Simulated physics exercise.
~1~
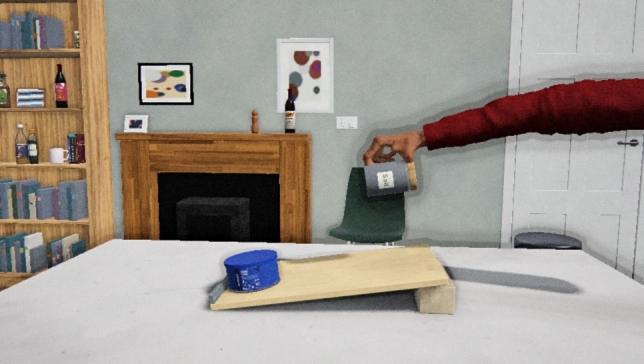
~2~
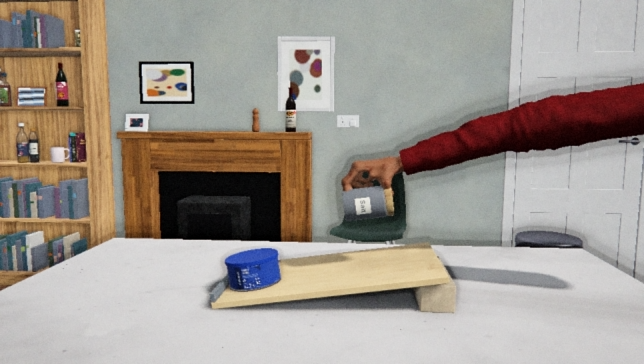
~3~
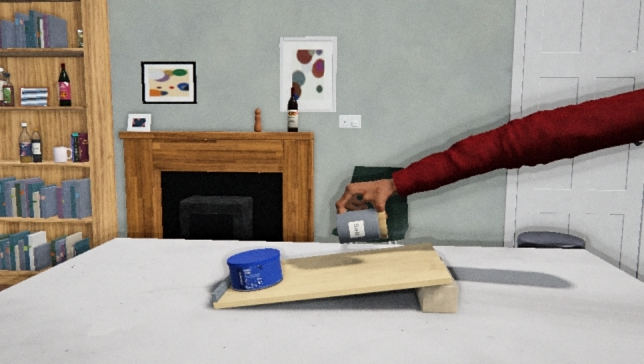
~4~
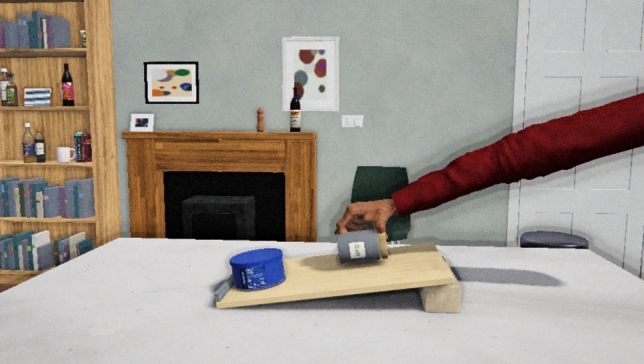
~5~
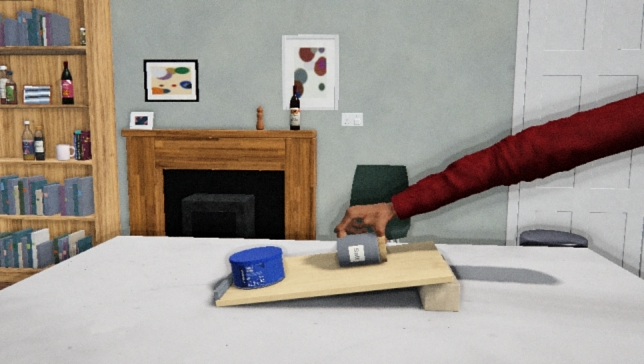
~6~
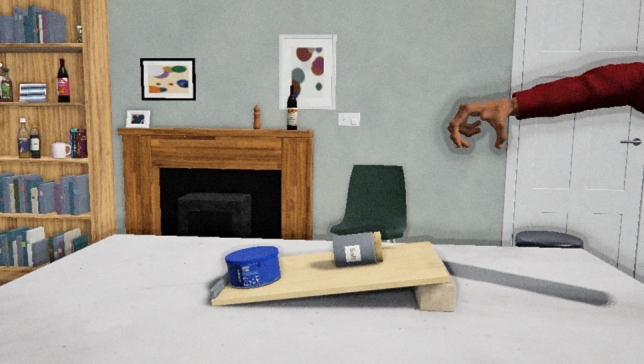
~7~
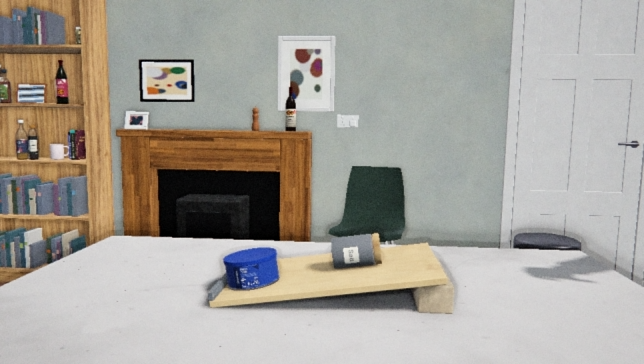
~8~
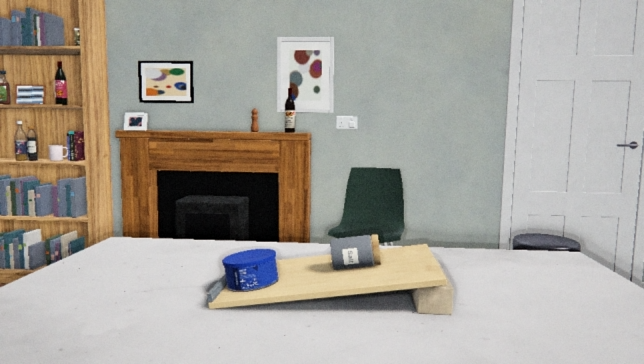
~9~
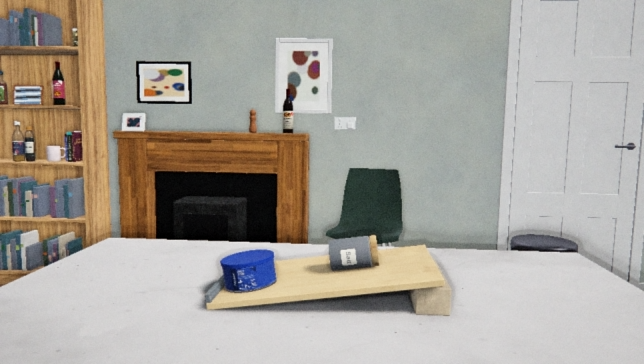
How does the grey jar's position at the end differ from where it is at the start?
At the start the grey jar is held in the air above the board by a hand. At the end it lies on its side on the sloping board, lower and a little further left.
